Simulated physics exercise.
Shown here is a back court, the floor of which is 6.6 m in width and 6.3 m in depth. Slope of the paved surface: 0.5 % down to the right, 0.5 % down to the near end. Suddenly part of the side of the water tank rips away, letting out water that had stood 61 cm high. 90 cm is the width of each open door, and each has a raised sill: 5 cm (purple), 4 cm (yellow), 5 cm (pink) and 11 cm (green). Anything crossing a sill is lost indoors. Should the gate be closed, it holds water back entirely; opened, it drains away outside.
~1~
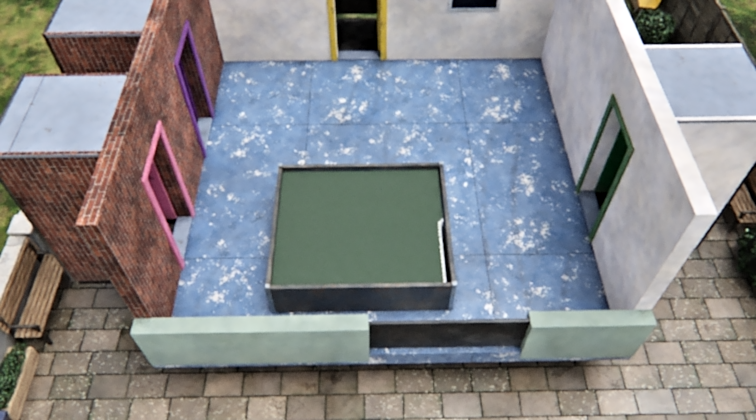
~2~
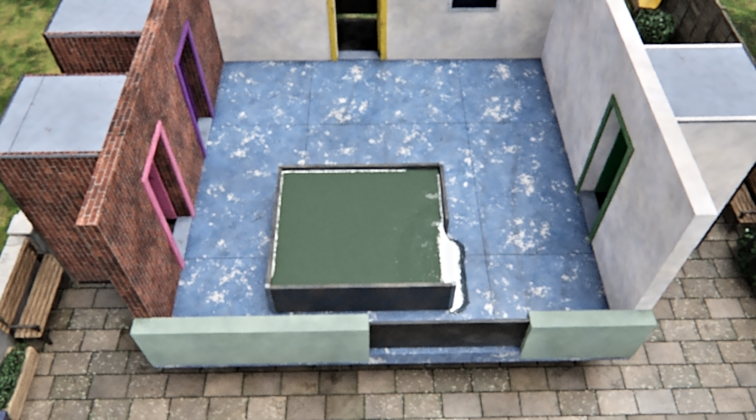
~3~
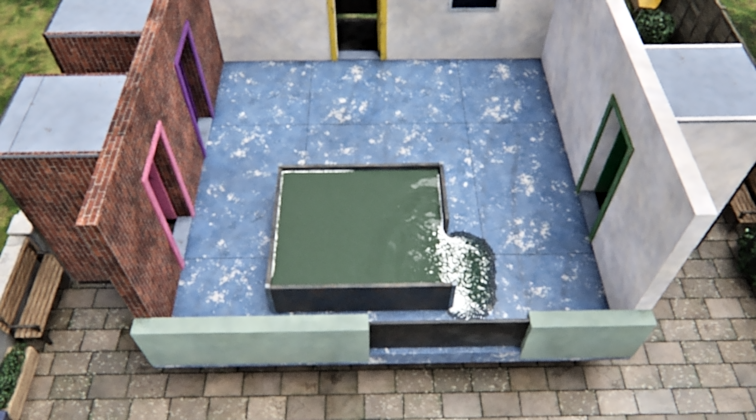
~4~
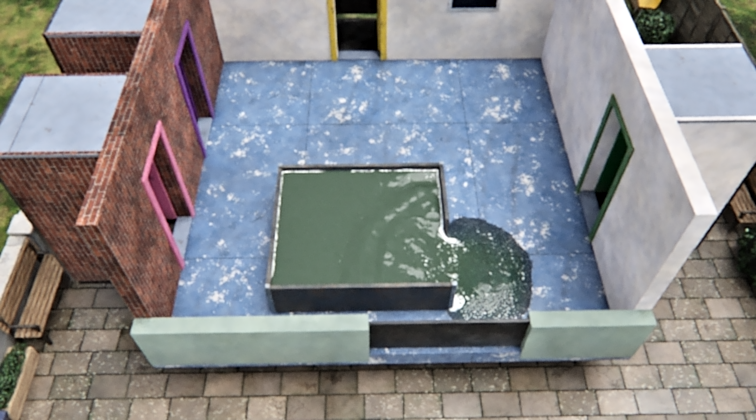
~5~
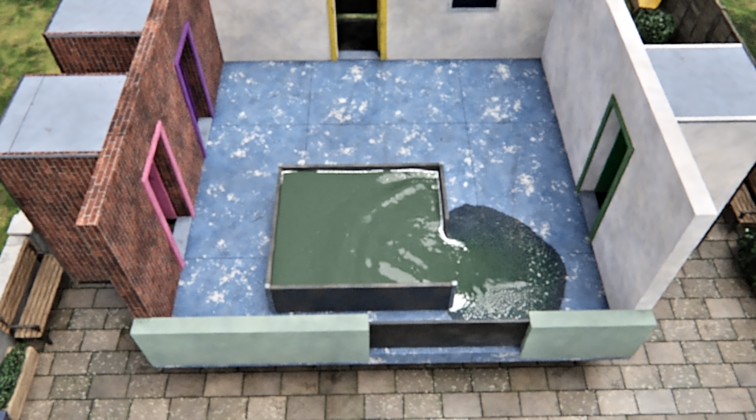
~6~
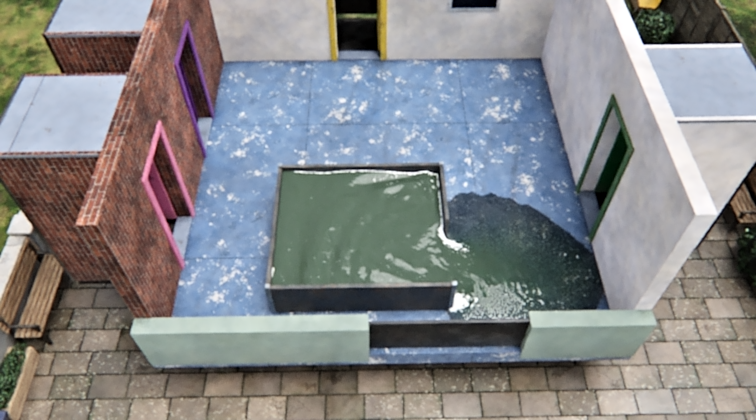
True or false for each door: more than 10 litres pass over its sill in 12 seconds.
Per door: The purple door: True; the yellow door: True; the pink door: True; the green door: True.
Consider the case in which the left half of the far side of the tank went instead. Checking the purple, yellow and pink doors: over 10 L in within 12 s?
Then purple would come out on the high side, yellow on the high side and pink on the low side.
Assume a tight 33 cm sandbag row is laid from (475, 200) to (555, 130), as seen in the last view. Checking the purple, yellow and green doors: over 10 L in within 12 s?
Moved that way: Purple holds, yellow holds, green breaches it.
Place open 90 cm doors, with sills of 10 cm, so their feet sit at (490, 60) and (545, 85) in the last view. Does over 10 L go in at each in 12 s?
In that order: Above, past it.
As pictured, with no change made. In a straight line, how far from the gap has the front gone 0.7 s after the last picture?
I'd put it close to 3.0 m.
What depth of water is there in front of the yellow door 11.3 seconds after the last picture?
5.0 cm.
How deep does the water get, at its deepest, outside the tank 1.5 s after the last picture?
It tops out at some 48 cm.
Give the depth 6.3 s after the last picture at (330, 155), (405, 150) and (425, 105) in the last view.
Reading - approx. 1 / 1 / 10 cm.
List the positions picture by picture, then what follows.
The water tank at (361, 224) is whole and still, 61 cm deep, in the first picture.
The front is at a hidden place, 0.6 m from the gap at (446, 268); 0.2 m2 of floor is under water; 61 cm left at the back of the water tank, in the second picture.
Water pours out at (446, 268) and has run 0.9 m, to (483, 245); typically 10 cm deep outside, 61 cm at the water tank's back, in the third picture.
Water pours out at (446, 269) and has run 1.3 m, to (522, 254); typically 7 cm deep outside, 61 cm at the water tank's back, in the fourth picture.
The front is at (557, 263), 1.8 m from the gap at (446, 269); 3.2 m2 of floor is under water; 61 cm left at the back of the water tank, in the fifth picture.
Water pours out at (446, 268) and has run 2.4 m, to (595, 263); typically 5 cm deep outside, 60 cm at the water tank's back, in the sixth picture.
Then, 0.7 s after the last picture water covers 15 % of the floor and is deepest (53 cm) near (610, 335); purple door not reached, yellow door not reached, pink door not reached, green door 19 cm at the sill, 3 L in.
Then, 1.5 s after the last picture water covers 20 % of the floor and is deepest (48 cm) near (559, 325); purple door not reached, yellow door not reached, pink door not reached, green door 24 cm at the sill, 30 L in.
Then, 2.8 s after the last picture water covers 40 % of the floor and is deepest (33 cm) near (604, 313); purple door not reached, yellow door not reached, pink door not reached, green door 19 cm at the sill, 93 L in.
Then, 6.3 s after the last picture water covers 75 % of the floor and is deepest (20 cm) near (607, 324); purple door not reached, yellow door 7 cm at the sill, 9 L in, pink door 3 cm at the sill, 0 L in, green door 16 cm at the sill, 159 L in.
Then, 11.3 s after the last picture water covers 100 % of the floor and is deepest (16 cm) near (180, 341); purple door 9 cm at the sill, 31 L in, yellow door 5 cm at the sill, 28 L in, pink door 9 cm at the sill, 28 L in, green door 9 cm at the sill, 173 L in.
